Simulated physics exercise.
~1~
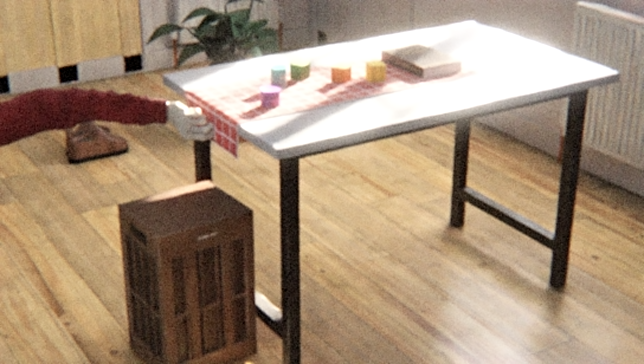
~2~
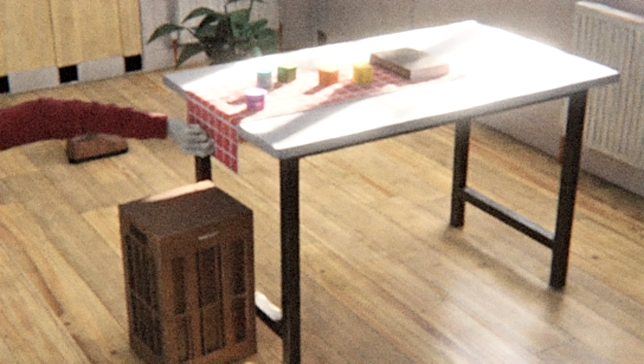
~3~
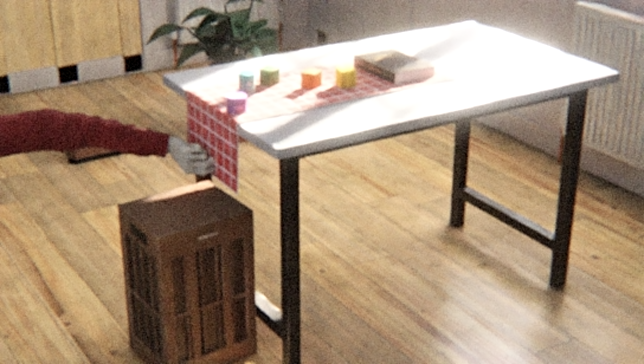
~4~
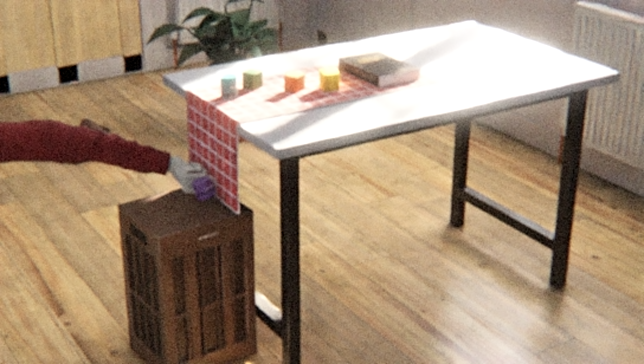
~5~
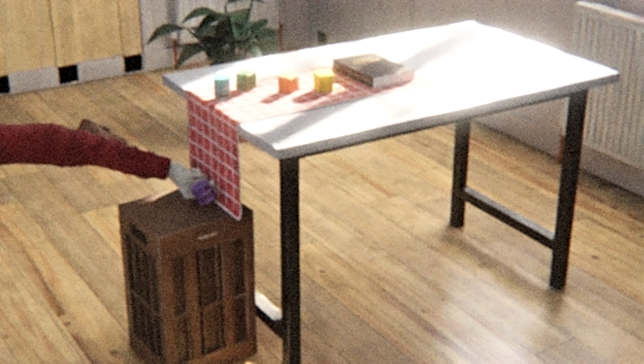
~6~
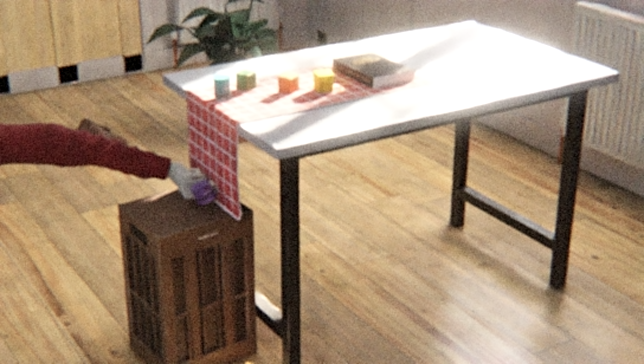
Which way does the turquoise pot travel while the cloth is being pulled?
The turquoise pot moves to the left, staying upright as it rides along with the cloth.
A red checked runner slides left across a white table as a gloved hand in a red sleeve pulls its hanging end down toward a brown crate. Six things ride along on the cloth, among them a purple pot, a turquoise pot, a green cube and an orange cube. At first all of them stay up while the purple pot nears the left edge. Then it drops over the edge and ends up by the hand at the top of the crate. The cloth creeps a little farther and stops with its hem at the crate, leaving five things on the table.
